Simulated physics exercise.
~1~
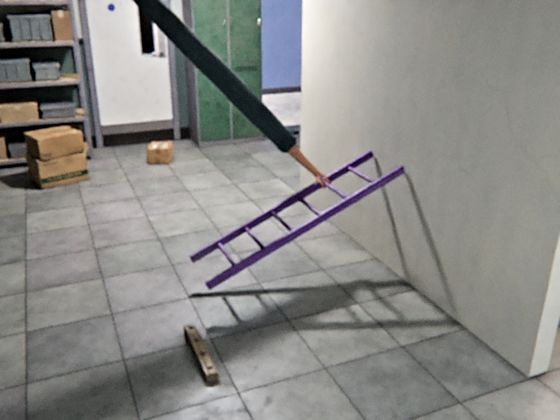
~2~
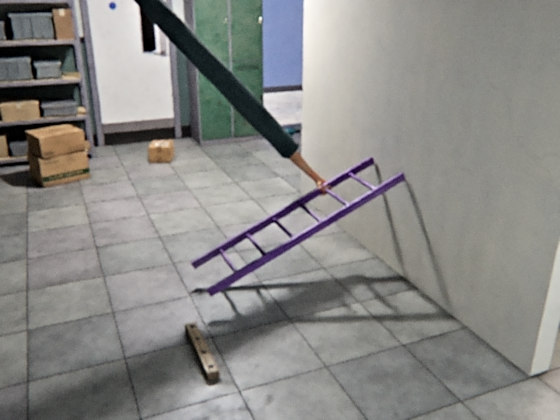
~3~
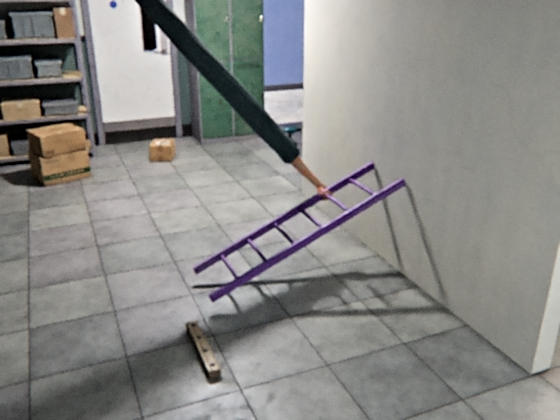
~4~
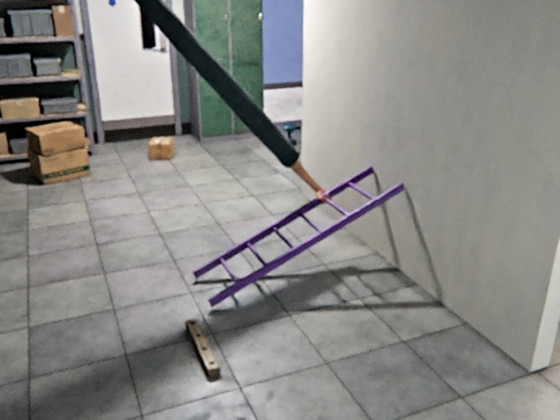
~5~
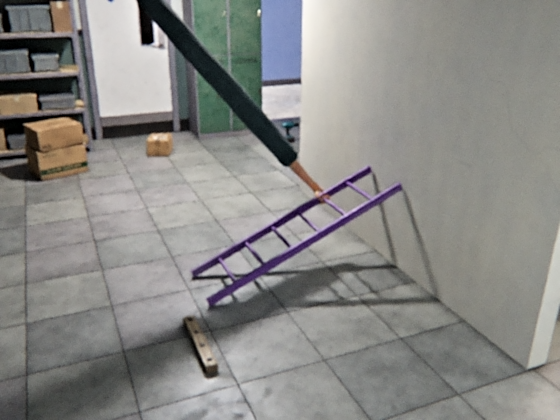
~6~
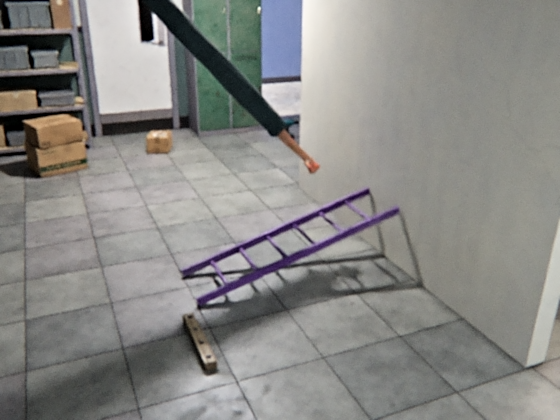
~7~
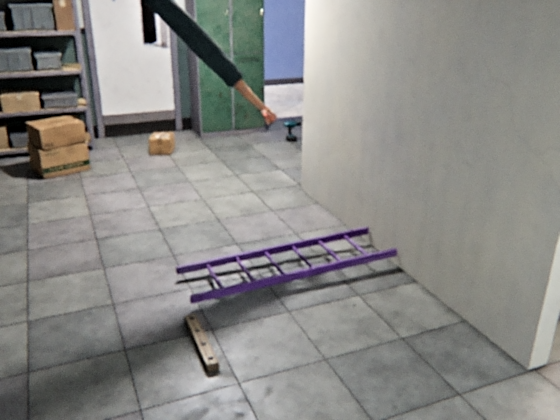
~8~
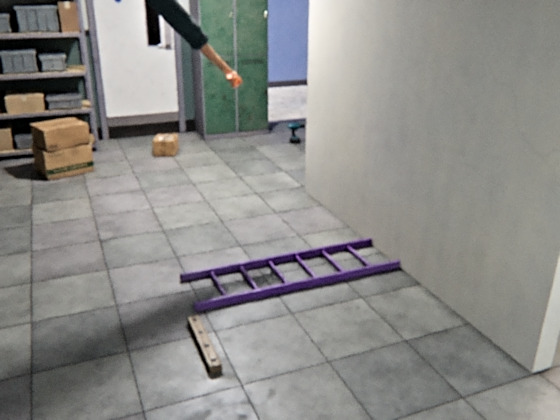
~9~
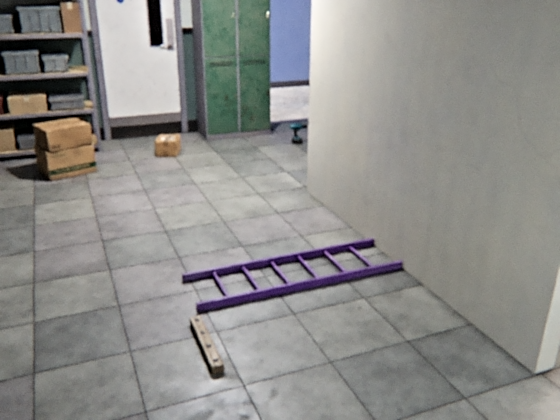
A purple gate, shaped much like a short ladder, leans at a low slant against a pale wall on the right, held near its upper end by a hand reaching in from the upper left. Its lower end points left, toward a wooden batten on the tiled floor. The hand stays on it as it settles slightly lower. Then the fingers let go and the arm draws back. The gate's upper end slides down the wall, and the whole thing drops. It ends lying flat on the tiles beside the unmoved batten, with the arm gone from view.
